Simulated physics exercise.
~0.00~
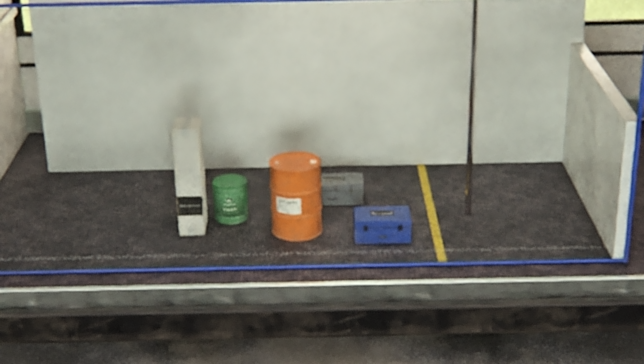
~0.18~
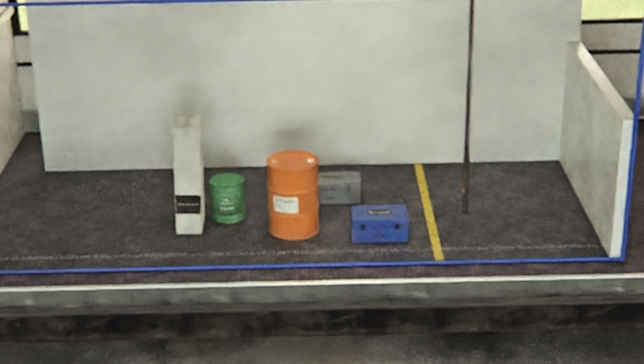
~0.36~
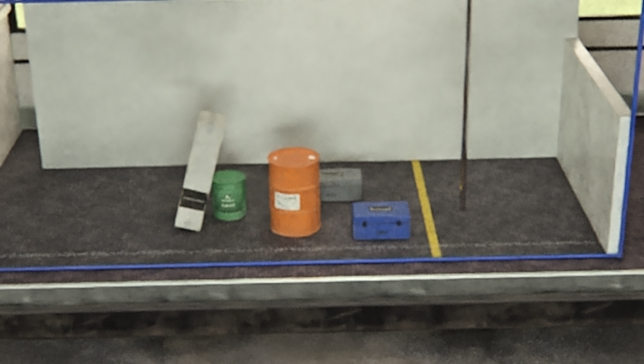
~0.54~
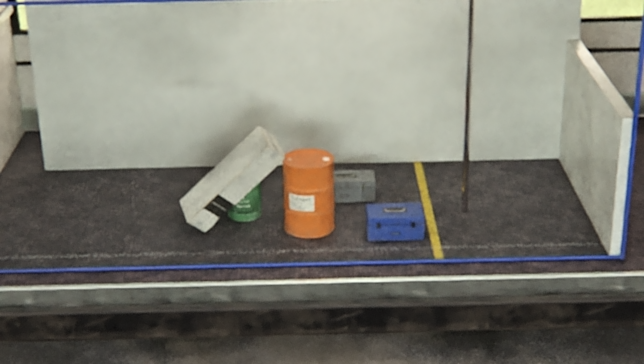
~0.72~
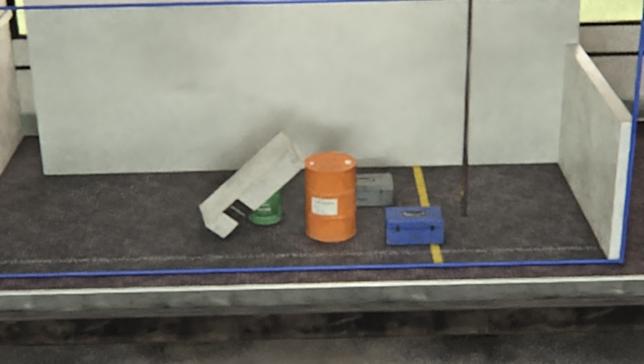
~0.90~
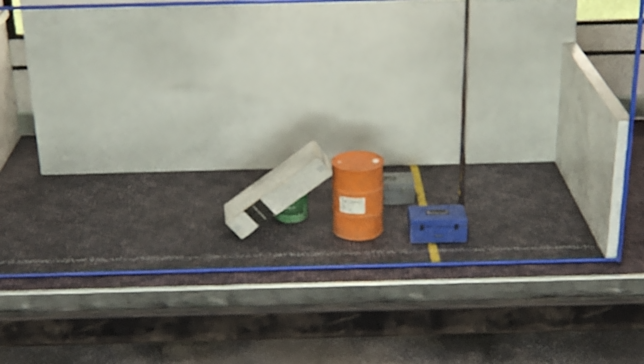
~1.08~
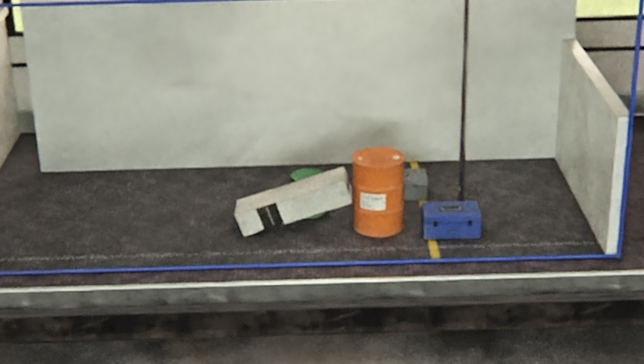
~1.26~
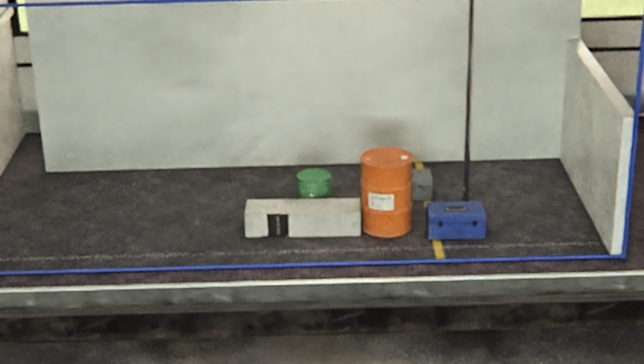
A tall white box tipped over to the right and ended up flat on its side, while the orange drum, green bucket and two toolboxes slid right, the drum staying upright and the blue toolbox finishing past the yellow line.
